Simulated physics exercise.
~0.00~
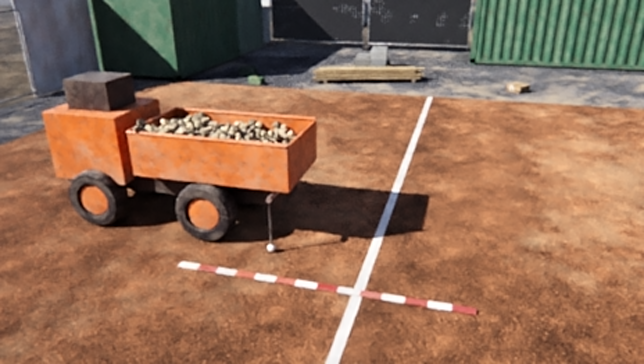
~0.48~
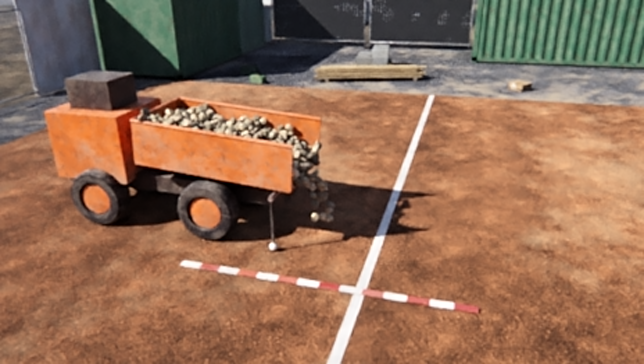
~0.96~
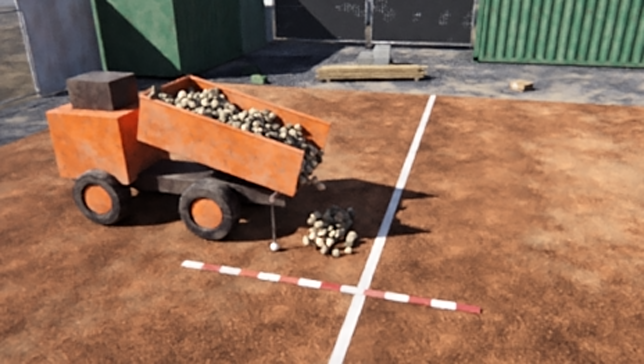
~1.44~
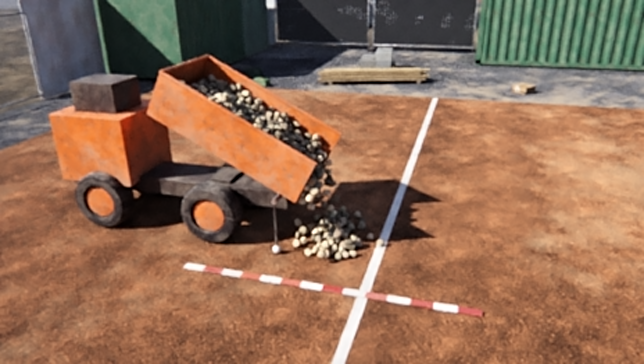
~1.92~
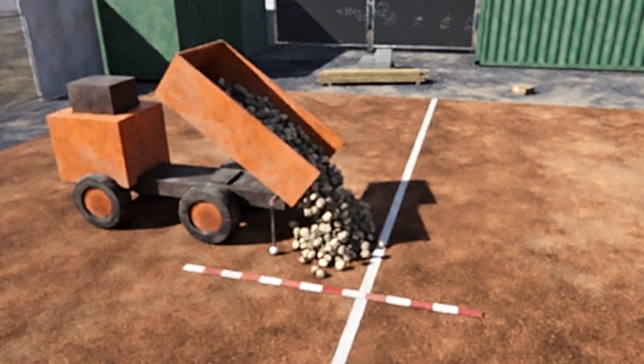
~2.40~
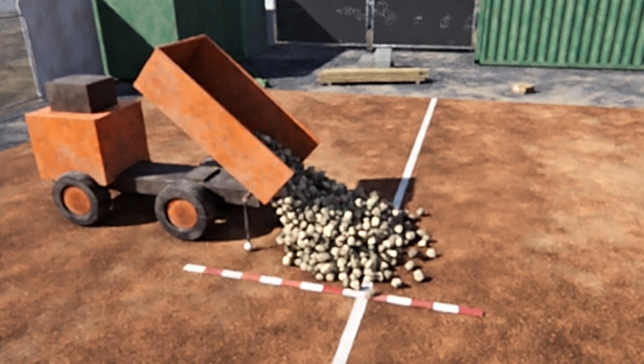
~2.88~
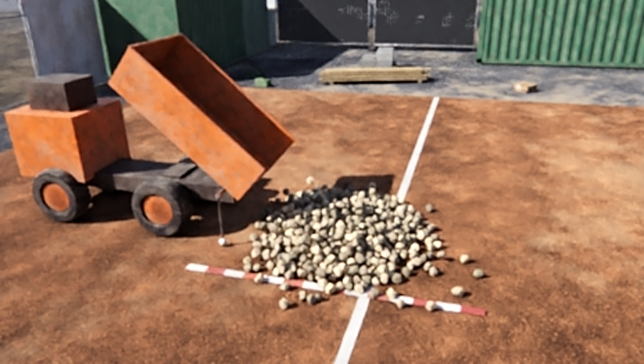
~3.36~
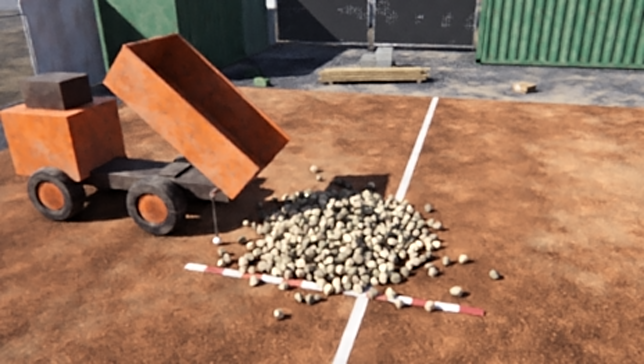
An orange tipper truck with black wheels stands at the left of a reddish-brown dirt yard, seen from slightly above, its bed full of pale and grey stones. A white line crosses the ground to its right, meeting a red and white banded pole, with green containers and a dark gate behind. The bed tilts up and stones begin spilling from its rear, building a small heap. As it steepens, the load pours out faster and the truck rolls left. The bed stops, raised and empty, beside a broad pile mostly left of the line, with some stones beyond it.
